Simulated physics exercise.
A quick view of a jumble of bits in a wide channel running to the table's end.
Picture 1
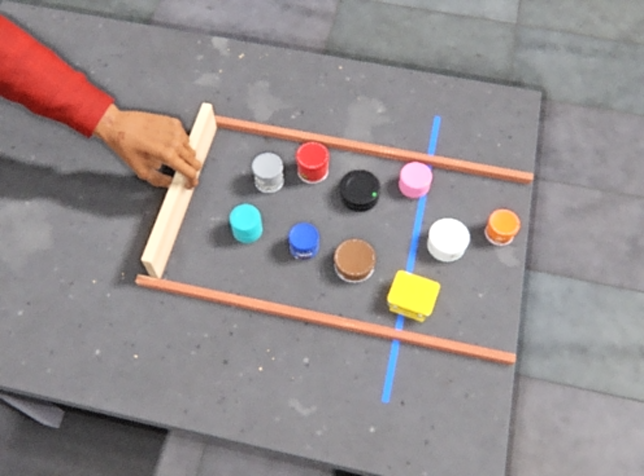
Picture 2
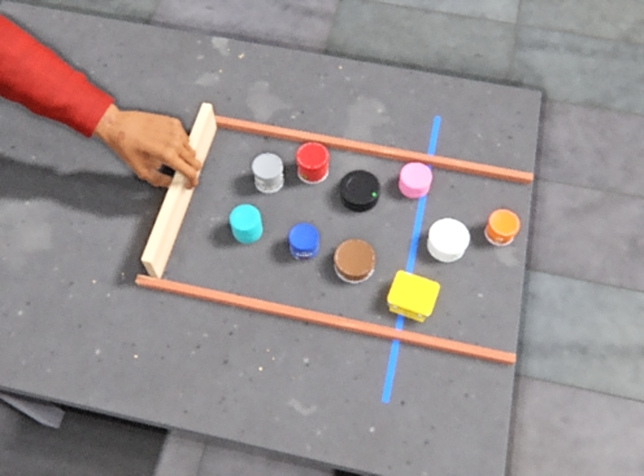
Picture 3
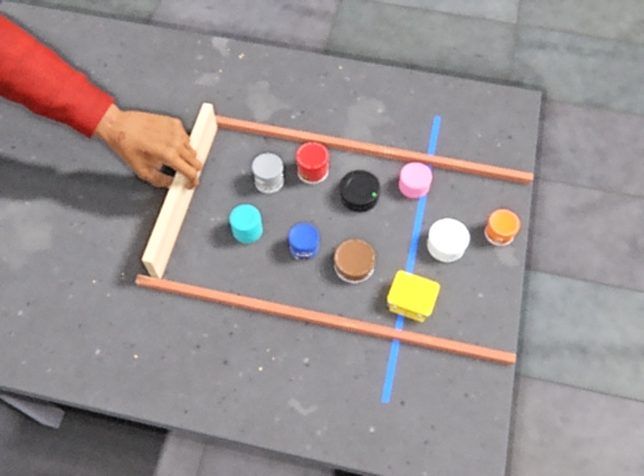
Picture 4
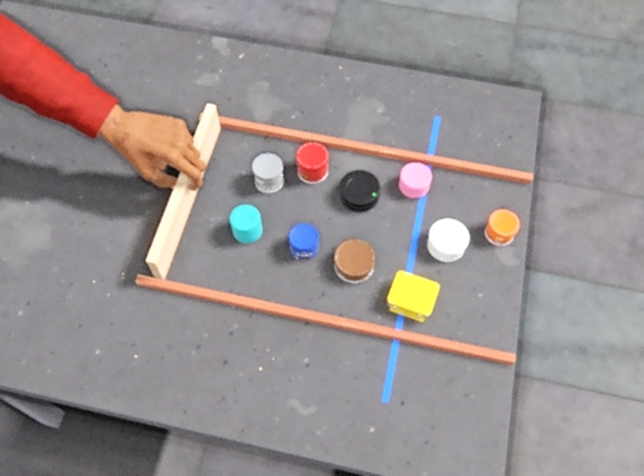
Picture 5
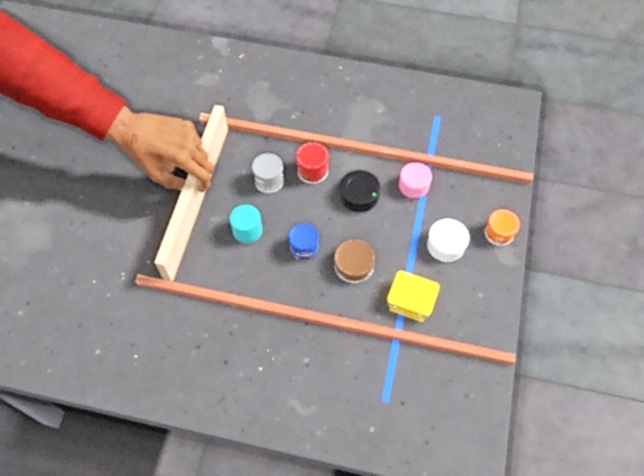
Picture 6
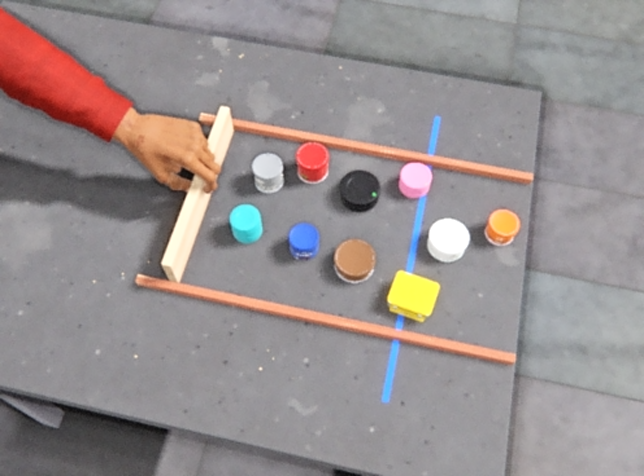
The clip opens on a gray tabletop where small colored pots, tins and lids sit between two reddish strips, with a blue tape line crossing near the right. A red-sleeved hand holds a wooden board at the left, still at first, then slides it slightly rightward while the objects stay put.
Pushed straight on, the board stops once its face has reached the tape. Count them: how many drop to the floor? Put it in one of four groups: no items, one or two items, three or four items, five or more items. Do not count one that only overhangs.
Group: No items.
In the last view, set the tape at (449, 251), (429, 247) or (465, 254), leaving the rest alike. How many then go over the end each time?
Result per try: 1; 0; 1.
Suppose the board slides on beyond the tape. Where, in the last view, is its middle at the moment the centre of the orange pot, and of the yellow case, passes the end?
The middle is at (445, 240) when it's the orange pot, and at (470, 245) when it's the yellow case.
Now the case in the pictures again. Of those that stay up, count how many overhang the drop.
Things overhanging at the end: 0.
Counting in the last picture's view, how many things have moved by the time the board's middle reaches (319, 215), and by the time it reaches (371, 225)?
Counts: 7, 8.
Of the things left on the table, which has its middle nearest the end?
Foremost one: Orange pot.
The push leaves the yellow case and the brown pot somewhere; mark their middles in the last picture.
The yellow case finishes at (461, 319); the brown pot finishes at (426, 295).
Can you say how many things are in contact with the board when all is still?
4.
Soon after, none off yet; orange pot at rest near (502, 228); white tin at rest near (448, 241); yellow case at rest near (413, 297).
At rest, the number that fall off is zero.
